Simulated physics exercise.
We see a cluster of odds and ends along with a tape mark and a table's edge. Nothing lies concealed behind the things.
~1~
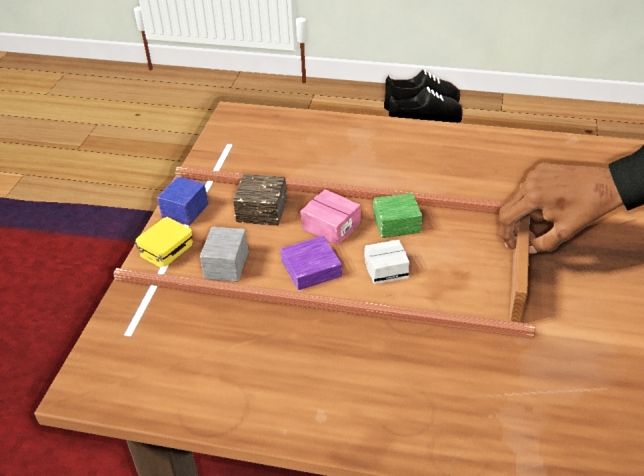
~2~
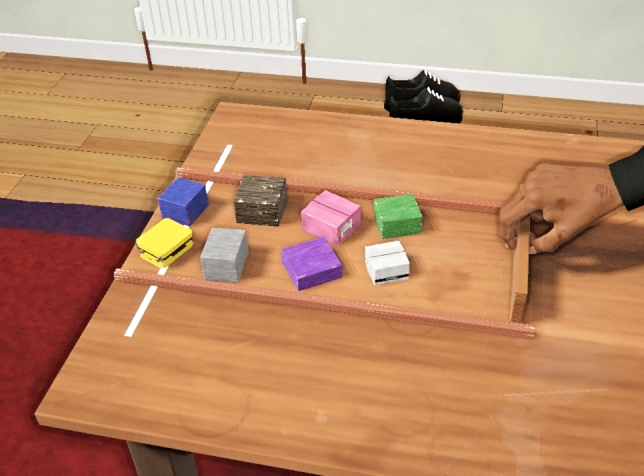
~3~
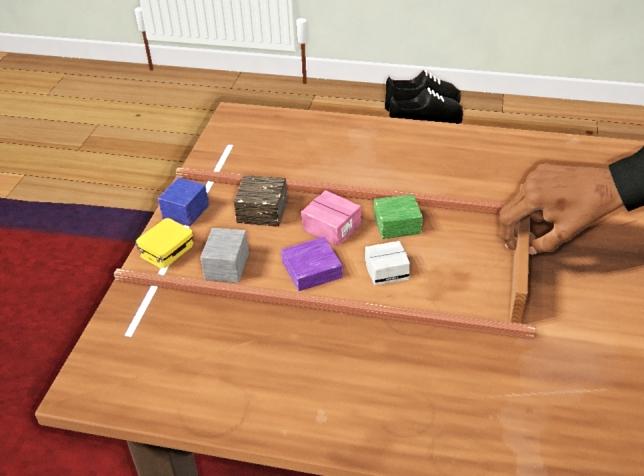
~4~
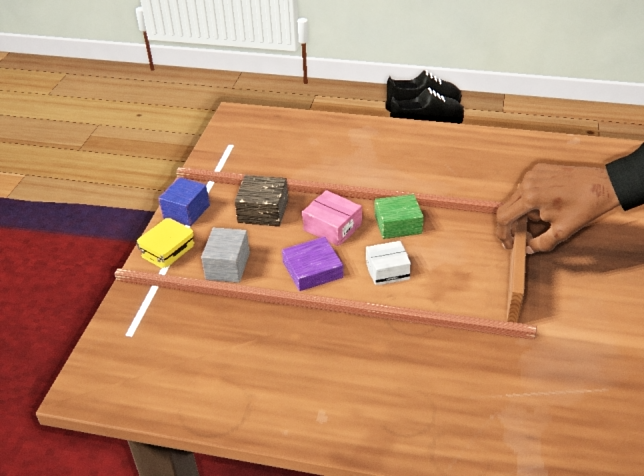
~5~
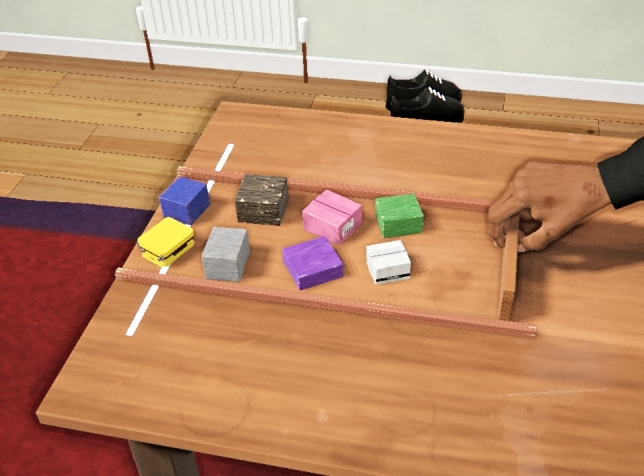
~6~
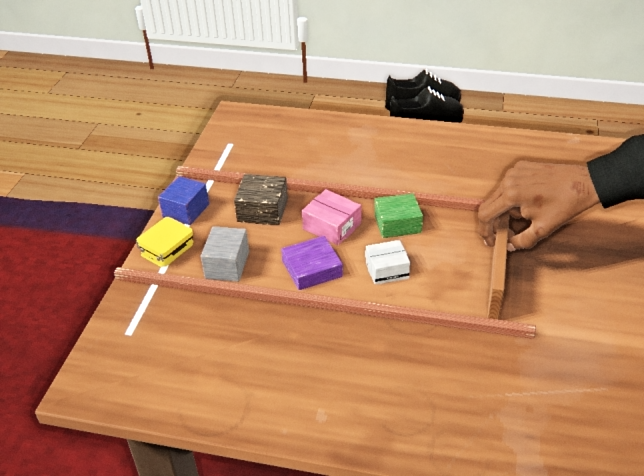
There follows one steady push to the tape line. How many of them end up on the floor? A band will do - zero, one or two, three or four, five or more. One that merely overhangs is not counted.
More than four go.
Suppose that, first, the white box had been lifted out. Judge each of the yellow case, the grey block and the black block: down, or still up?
I'd say the yellow case does not stay, the grey block does not stay, and the black block does not stay.
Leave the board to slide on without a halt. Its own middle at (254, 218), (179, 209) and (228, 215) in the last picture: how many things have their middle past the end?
It would be 1, 5 and 3.
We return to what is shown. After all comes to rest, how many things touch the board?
3 in contact.
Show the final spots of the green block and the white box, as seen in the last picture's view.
Final spots - green block (184, 187), white box (172, 213).
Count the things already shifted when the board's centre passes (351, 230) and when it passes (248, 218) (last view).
The count is 5 at the first point and 8 at the second.
Soon after, none off yet; blue block at rest near (184, 200); yellow case at rest near (166, 243); grey block at rest near (226, 254).
Then, none off yet; blue block moved about its own width near (146, 199); yellow case moving near (158, 240); grey block moved about its own width near (185, 248).
At rest, the number that fall off is five or more; fallen, pink box, black block, grey block, yellow case and blue block.
